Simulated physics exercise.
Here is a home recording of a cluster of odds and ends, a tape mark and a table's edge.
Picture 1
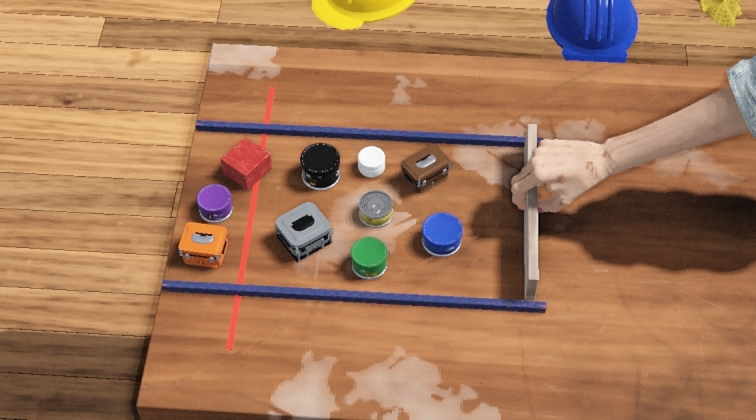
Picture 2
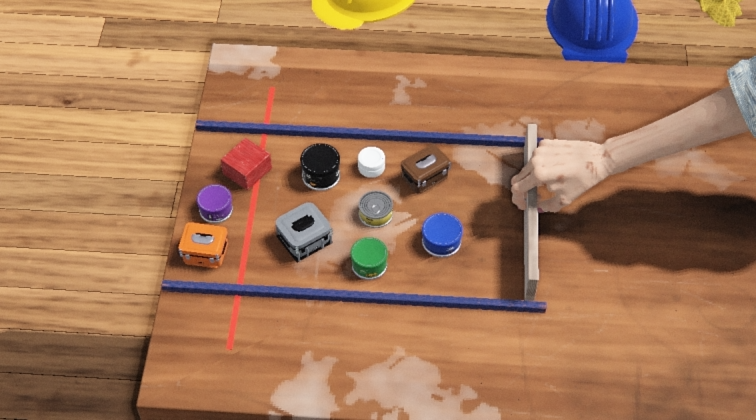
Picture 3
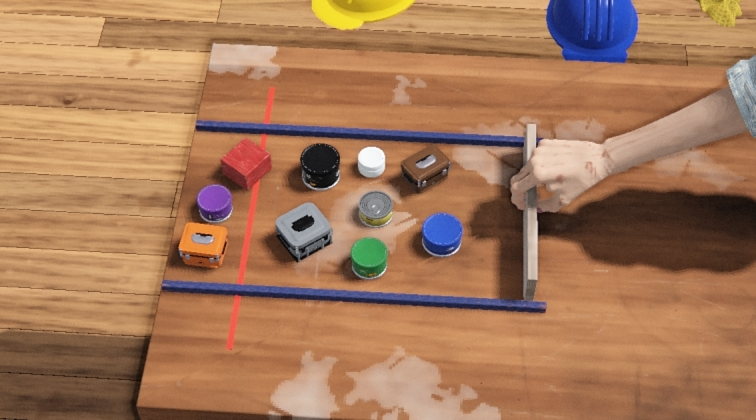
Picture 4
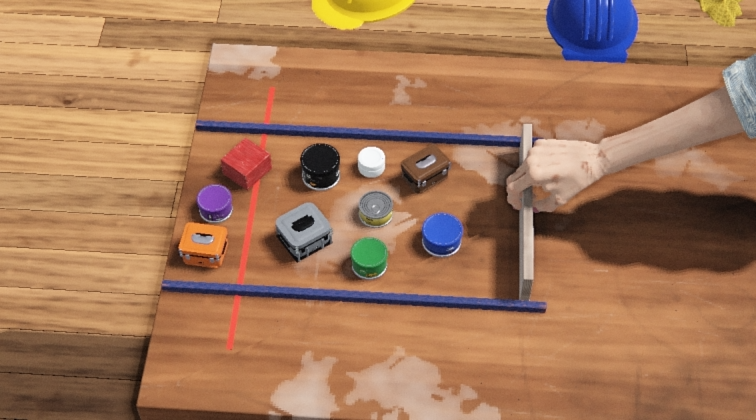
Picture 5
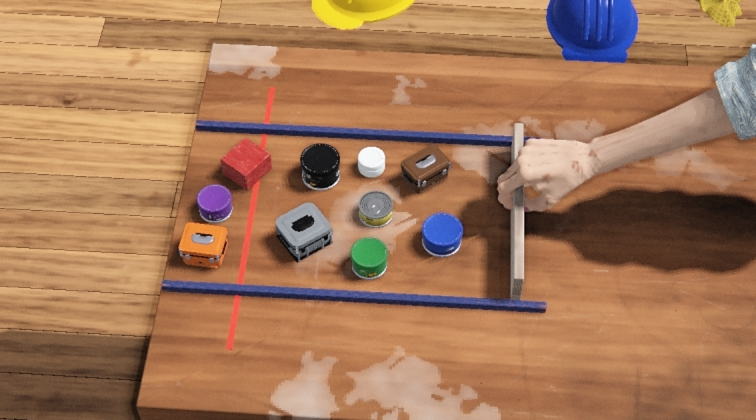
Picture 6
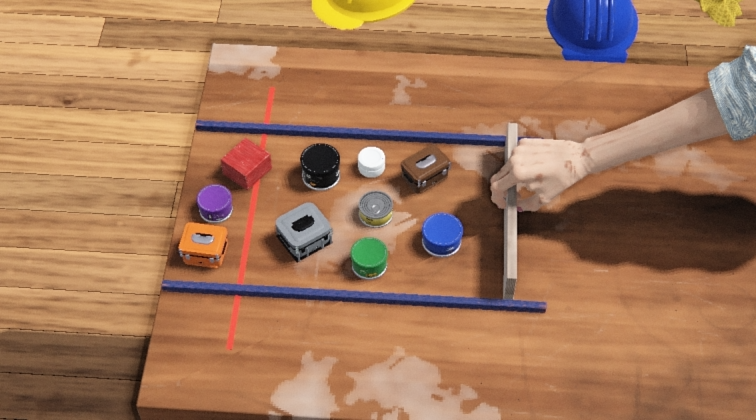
On a worn wooden tabletop, small pots, cases and a red block sit between two blue rails, some near a red tape line at the left. A hand holds a board upright across the right side, still at first, then slides it slightly left, touching none of the objects.
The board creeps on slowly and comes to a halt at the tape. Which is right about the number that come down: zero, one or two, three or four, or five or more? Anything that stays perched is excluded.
The right one is one or two.
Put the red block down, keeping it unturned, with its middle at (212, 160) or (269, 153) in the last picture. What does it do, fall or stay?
One after the other: It ends up falling; it keeps its spot.
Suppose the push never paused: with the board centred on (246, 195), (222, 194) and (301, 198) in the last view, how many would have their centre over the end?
Counts by place: 2 / 5 / 0.
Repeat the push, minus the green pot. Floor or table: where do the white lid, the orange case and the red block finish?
White lid still up; orange case down; red block down.
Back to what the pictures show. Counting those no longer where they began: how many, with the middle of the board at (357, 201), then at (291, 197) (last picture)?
First 7 and then 9.
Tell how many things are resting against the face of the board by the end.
The count comes out at 5.
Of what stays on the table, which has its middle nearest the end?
It would be the grey case.
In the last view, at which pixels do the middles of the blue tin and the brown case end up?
They come to rest around (228, 229) and (243, 167).
Early on, none off yet; orange case at rest near (204, 246); purple pot at rest near (215, 204); red block at rest near (246, 164).
Finally, the number that fall off is one or two; lost, red block and orange case.
